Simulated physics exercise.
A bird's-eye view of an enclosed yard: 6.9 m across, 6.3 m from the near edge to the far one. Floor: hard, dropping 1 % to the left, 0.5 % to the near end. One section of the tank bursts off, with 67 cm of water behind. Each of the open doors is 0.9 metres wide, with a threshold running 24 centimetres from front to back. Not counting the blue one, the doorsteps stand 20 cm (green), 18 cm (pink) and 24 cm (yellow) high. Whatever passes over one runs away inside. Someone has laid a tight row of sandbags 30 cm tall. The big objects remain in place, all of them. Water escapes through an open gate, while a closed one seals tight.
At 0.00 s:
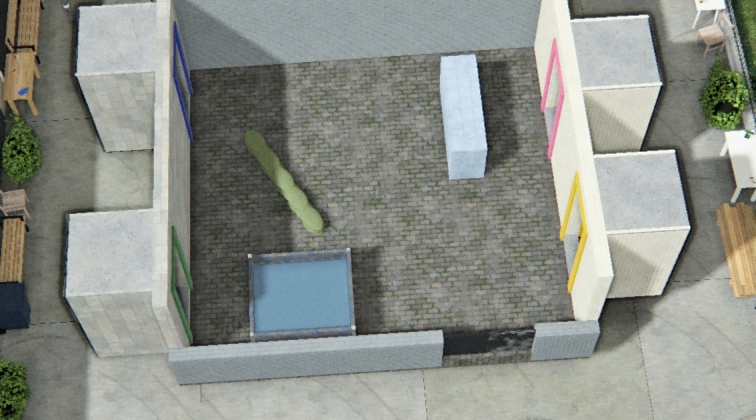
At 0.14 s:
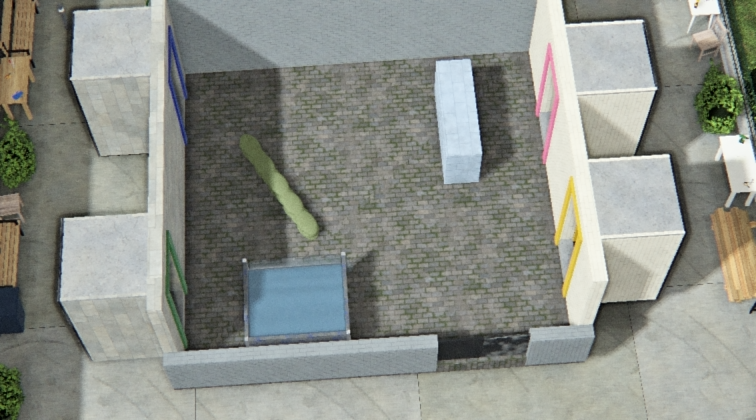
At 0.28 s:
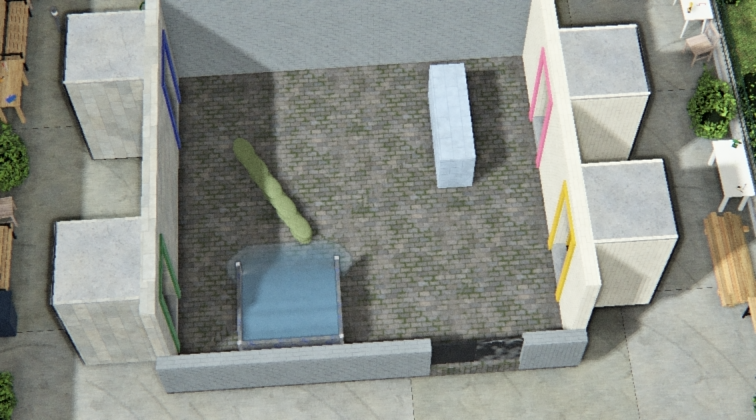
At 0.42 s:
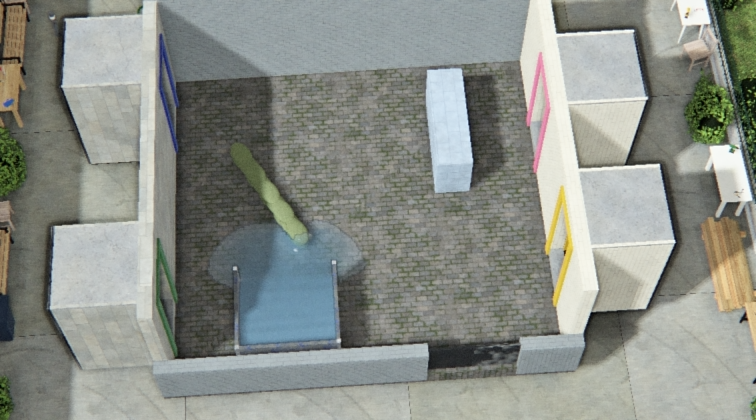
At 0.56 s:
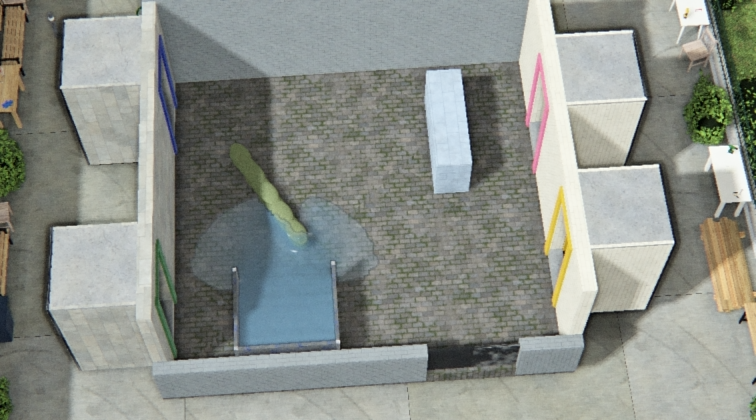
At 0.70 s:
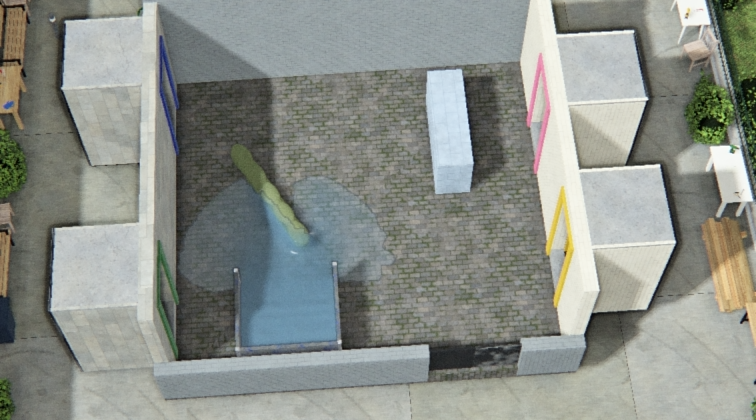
A walled yard held a clear tank of blue water near the front wall, and then water burst from its far side and spread across the paving around the green hedge in a widening pool.
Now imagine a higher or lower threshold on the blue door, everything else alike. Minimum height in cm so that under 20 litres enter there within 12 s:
13.5 cm.
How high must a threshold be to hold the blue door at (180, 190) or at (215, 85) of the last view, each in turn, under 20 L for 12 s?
Roughly 22 cm for the first and 24 cm for the second.
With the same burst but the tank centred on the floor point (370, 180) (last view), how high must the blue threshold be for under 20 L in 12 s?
In that case about 17 cm.
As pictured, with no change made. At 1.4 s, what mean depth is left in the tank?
25 cm, roughly.
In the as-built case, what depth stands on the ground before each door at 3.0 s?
Centimetres: Green = 2, pink = 0, yellow = 0, blue = 13.
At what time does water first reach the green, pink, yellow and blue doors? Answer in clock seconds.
The green door at 3.2 s, the pink door at 4.5 s, the yellow door at 4.5 s, the blue door at 1.4 s.
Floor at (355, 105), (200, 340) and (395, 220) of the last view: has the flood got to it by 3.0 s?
Listed order - soaked through, unwetted, soaked through.
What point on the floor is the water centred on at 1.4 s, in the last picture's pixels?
(279, 256).
After 1.4 s water covers 30 % of the floor, deepest (36 cm) near (303, 253); 11 cm at the blue door, 0 litres in over its 15 cm threshold.
After 3.0 s water covers 50 % of the floor, deepest (28 cm) near (177, 98); 13 cm at the blue door, 12 litres in over its 15 cm threshold.
After 12.0 s water covers 95 % of the floor, deepest (10 cm) near (177, 380); 5 cm at the blue door, 14 litres in over its 15 cm threshold.
At the blue door as built, the water arrived by 1.4 s and peaked near 21 cm at 1.6 s.
Run again over the same 12 s with other heights there, 26 litres in over 12.5 cm, 8 litres over 17 cm. The limit of 20 litres is kept from about 13.5 cm up.
